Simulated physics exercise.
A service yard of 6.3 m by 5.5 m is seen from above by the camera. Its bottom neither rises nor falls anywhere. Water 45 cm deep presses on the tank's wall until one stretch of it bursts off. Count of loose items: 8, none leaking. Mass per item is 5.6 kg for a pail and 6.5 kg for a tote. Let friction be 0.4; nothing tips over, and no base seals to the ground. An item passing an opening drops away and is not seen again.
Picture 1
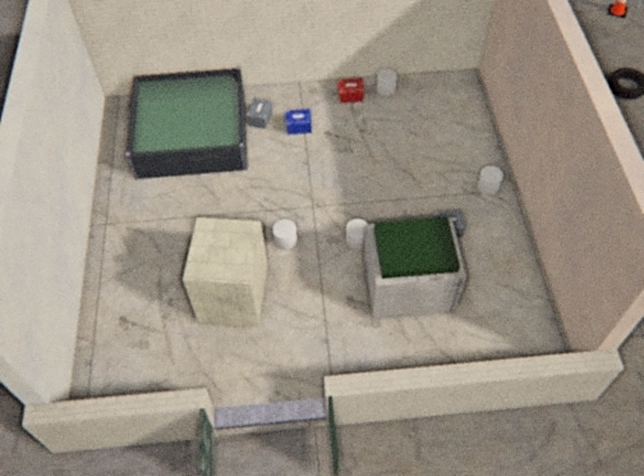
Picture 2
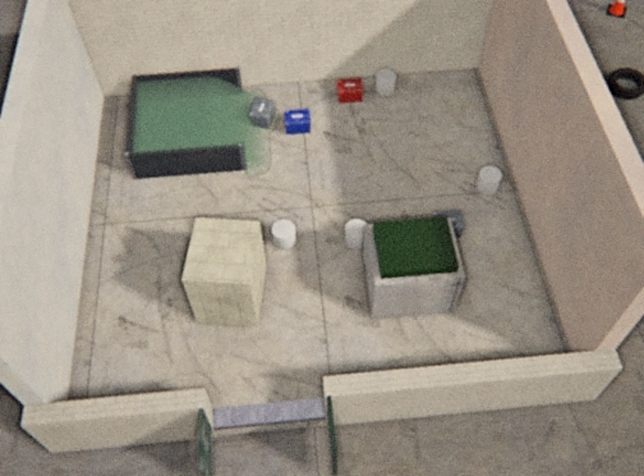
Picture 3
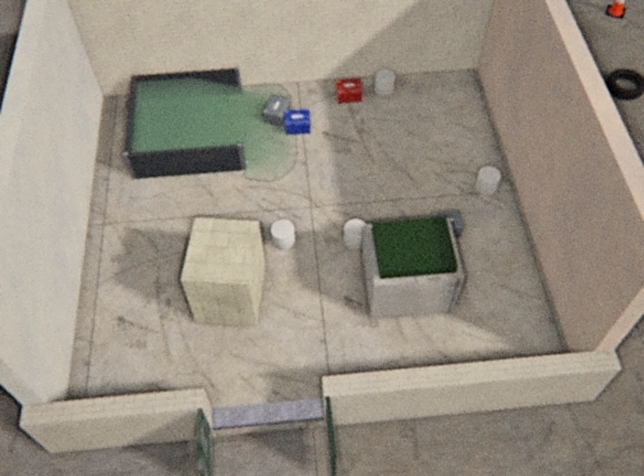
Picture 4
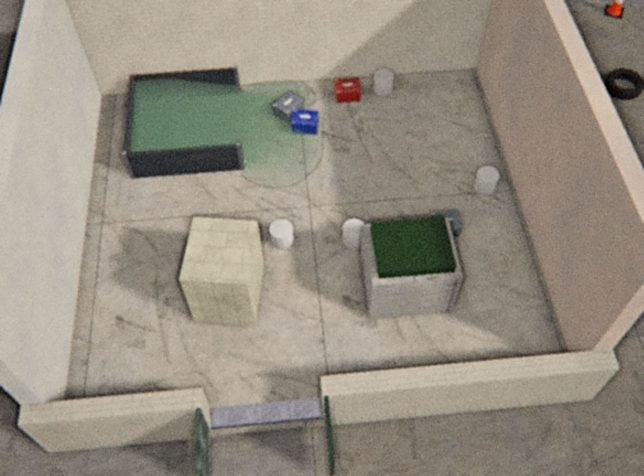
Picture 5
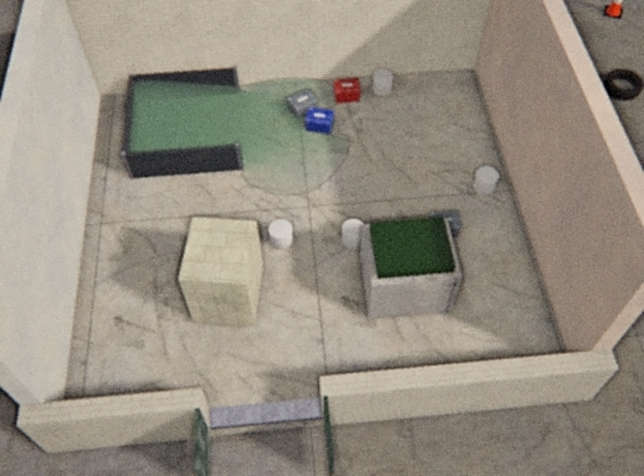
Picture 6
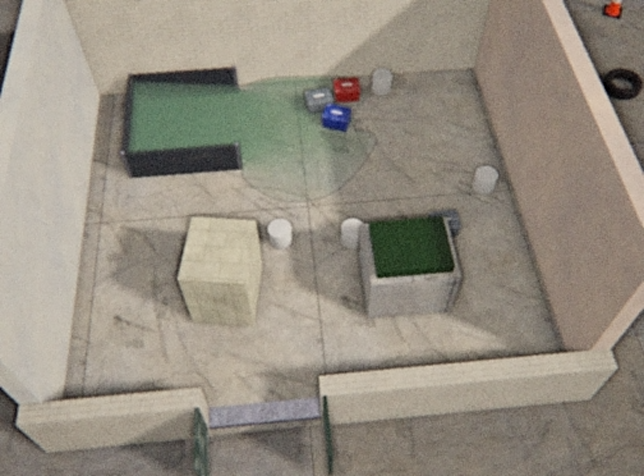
Green water spreads from a dark-walled tank at the back left of a walled yard with a cracked grey floor, seen from high above by a nearly still camera. Blue, grey and red boxes sit near the tank, with pale cylinders, a cream block and a green-topped grey block elsewhere. The tank's right side opens, and the water pushes the grey box, then the blue one, rightward while the red barely moves.
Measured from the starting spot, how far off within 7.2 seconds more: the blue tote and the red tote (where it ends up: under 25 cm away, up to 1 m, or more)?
One by one: The blue tote is pushed well away; the red tote is pushed well away.
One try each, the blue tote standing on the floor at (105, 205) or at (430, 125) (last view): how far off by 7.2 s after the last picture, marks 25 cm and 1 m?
From the first place it is barely disturbed; from the second it goes well off.
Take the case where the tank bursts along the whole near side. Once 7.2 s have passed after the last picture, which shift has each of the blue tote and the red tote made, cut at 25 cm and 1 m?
With that failure, the blue tote keeps its spot, and the red tote keeps its spot.
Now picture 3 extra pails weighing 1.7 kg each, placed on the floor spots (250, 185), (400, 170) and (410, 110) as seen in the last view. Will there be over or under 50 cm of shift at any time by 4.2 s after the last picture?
Order as asked - not as far, farther, farther.
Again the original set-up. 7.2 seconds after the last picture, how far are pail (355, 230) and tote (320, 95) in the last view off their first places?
Taken in order, the shifts are 80 cm and 300 cm.
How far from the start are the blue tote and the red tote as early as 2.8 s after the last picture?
300 and 200 cm or so by then.
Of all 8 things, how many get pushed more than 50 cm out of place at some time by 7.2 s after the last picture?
That makes 7.
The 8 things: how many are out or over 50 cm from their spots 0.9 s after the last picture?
4.
Then, 0.9 s after the last picture the blue tote is near (441, 100), 2.3 m from its start, aground; the red tote is near (403, 87), 0.9 m from its start, afloat; 0 of 8 are out; 2 afloat.
Then, 2.8 s after the last picture the blue tote is near (475, 120), 2.8 m from its start, afloat; the red tote is near (458, 107), 1.8 m from its start, afloat; 0 of 8 are out; 5 afloat.
Then, 4.8 s after the last picture the blue tote is near (432, 206), 2.7 m from its start, afloat; the red tote is near (460, 163), 2.3 m from its start, afloat; 0 of 8 are out; 5 afloat.
Then, 7.2 s after the last picture the blue tote is near (419, 236), 2.9 m from its start, aground; the red tote is near (470, 231), 3.3 m from its start, afloat; 0 of 8 are out; 1 afloat.
